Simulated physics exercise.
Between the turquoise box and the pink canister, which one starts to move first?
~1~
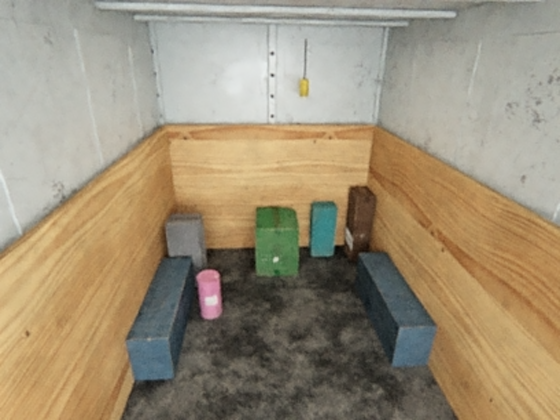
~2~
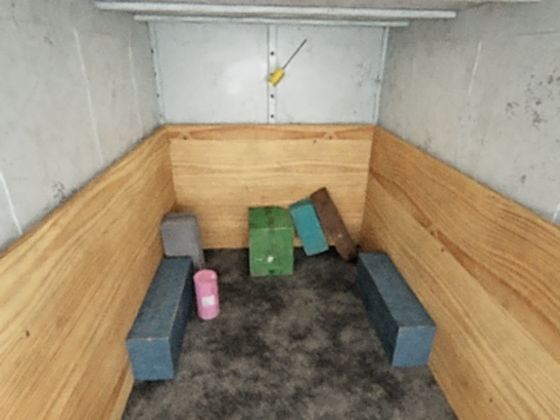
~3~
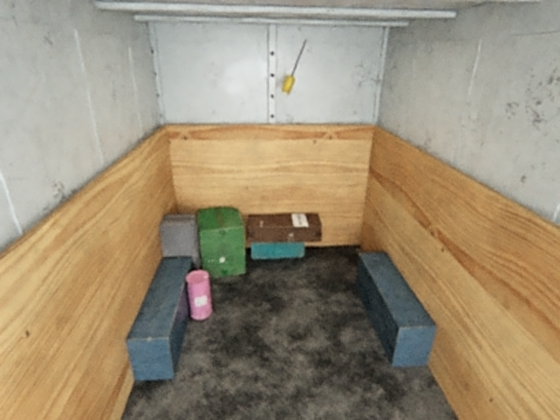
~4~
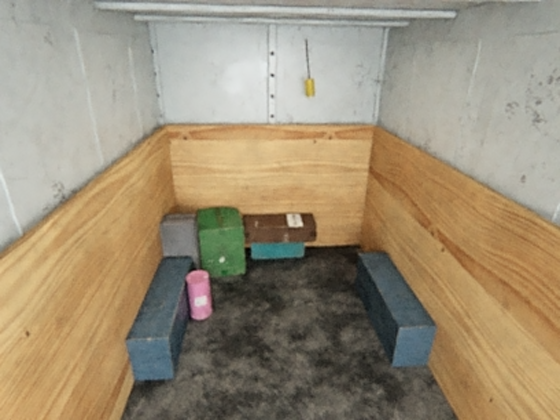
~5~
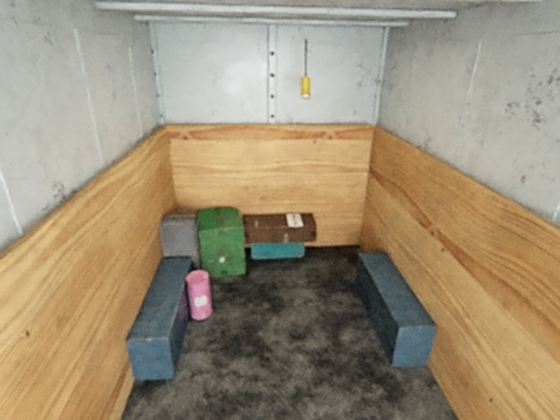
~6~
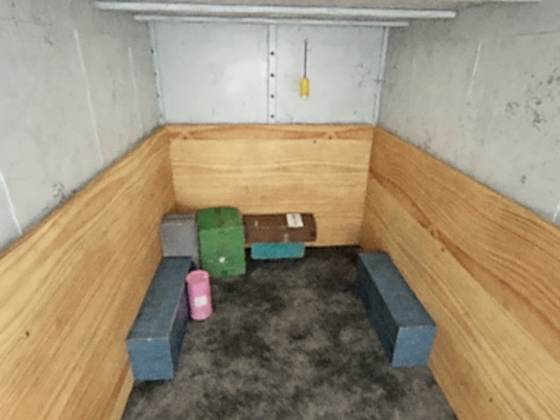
The turquoise box starts to move first, leaning over to the left. The pink canister shifts slightly left only after that, staying upright.
